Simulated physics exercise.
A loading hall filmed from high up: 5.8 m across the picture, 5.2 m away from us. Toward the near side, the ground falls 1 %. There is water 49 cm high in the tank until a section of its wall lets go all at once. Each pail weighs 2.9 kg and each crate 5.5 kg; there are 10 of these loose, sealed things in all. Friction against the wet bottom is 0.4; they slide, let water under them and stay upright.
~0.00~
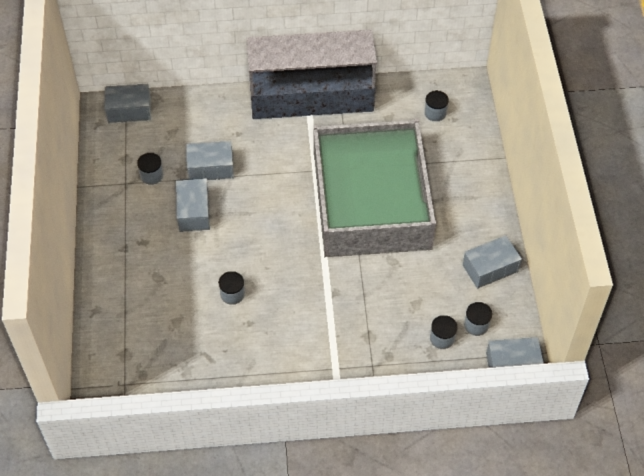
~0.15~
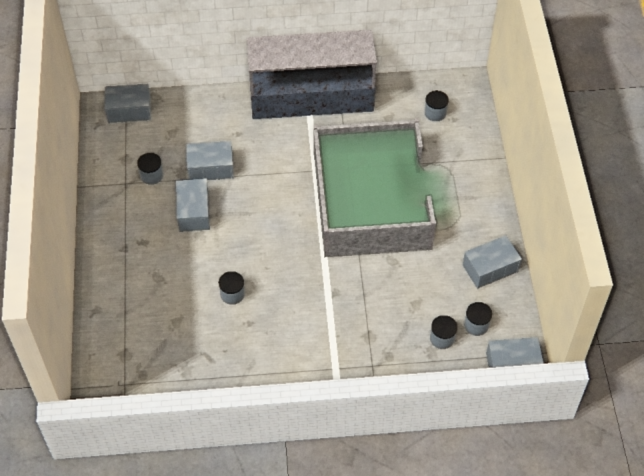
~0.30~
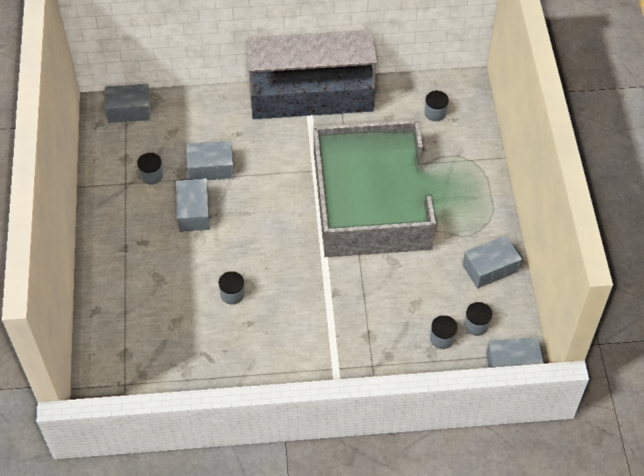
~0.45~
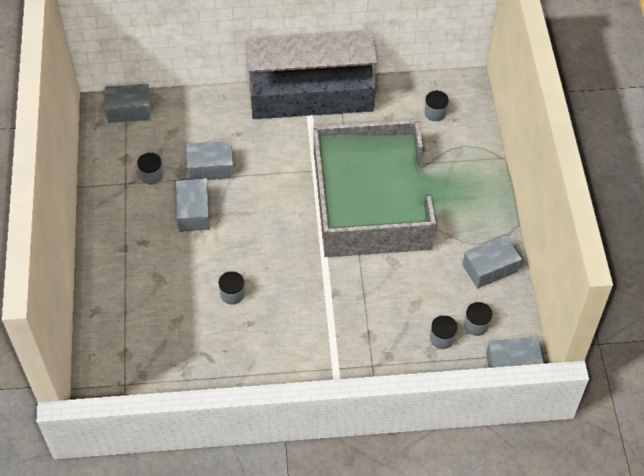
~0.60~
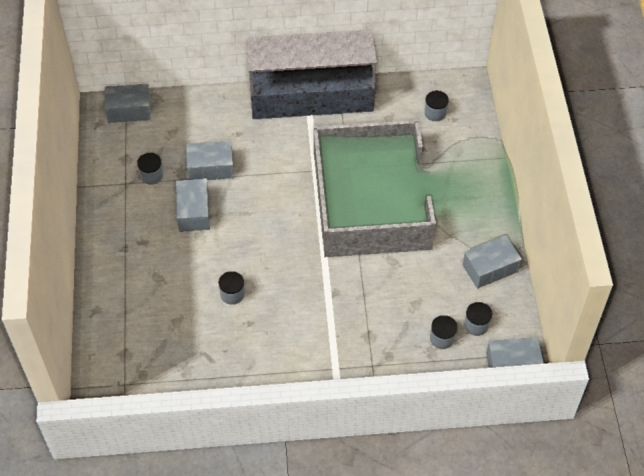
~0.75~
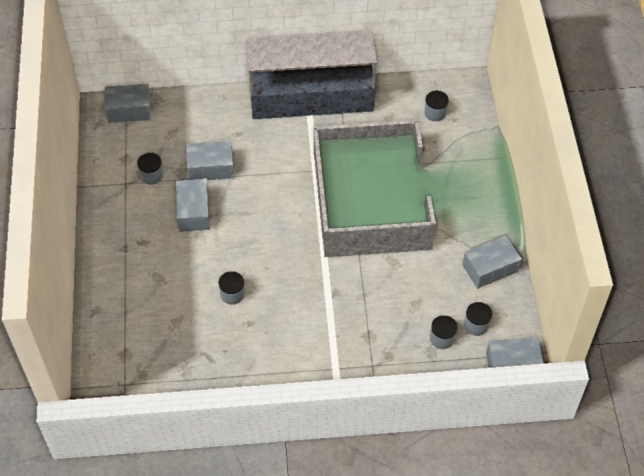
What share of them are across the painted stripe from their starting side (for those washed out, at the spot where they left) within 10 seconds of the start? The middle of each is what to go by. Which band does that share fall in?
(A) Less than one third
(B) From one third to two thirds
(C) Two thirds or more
From one third to two thirds (B).
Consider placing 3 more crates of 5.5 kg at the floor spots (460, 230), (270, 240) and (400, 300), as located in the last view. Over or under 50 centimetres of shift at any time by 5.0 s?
Respectively: A bigger shift, a smaller shift, a smaller shift.
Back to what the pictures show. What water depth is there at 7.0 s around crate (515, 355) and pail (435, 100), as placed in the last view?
Around 4 cm and 6 cm.
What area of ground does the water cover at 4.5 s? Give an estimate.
At that time the wet patch spans about 17 m2.
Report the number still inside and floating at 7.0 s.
I'd say 4 of them.
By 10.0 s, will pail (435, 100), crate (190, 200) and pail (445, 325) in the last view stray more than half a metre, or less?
Going one by one: Goes farther, stays closer, goes farther.
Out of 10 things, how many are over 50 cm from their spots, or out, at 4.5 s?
I get 4.
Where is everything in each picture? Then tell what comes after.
In the first frame, a pail at (444, 326) rests on the ground; a pail at (479, 313), on the bottom; 2.0 m2 under water; 0 of 10 have shifted.
In the second frame, a pail at (444, 326) rests on the ground; a pail at (479, 313), on the bottom; 2.4 m2 under water; 0 of 10 have shifted.
In the third frame, a pail at (444, 326), on the bottom; a pail at (479, 313), on the bottom; water covers 3.0 m2; 0 of 10 have shifted.
In the fourth frame, a pail at (444, 326), on the bottom; a pail at (479, 313), on the bottom; water covers 3.6 m2; 0 of 10 have shifted.
In the fifth frame, a pail at (444, 326) rests on the ground; a pail at (479, 313), on the bottom; 3.8 m2 under water; 0 of 10 have shifted.
In the sixth frame, a pail at (444, 326), on the bottom; a pail at (479, 313), on the bottom; water covers 4.0 m2; 0 of 10 have shifted.
After 2.0 s 0 of 10 are over the mark; 1 afloat.
After 4.5 s 2 of 10 are over the mark; 3 afloat.
After 7.0 s 4 of 10 are over the mark; 4 afloat.
After 10.0 s 4 of 10 are over the mark; 7 afloat.
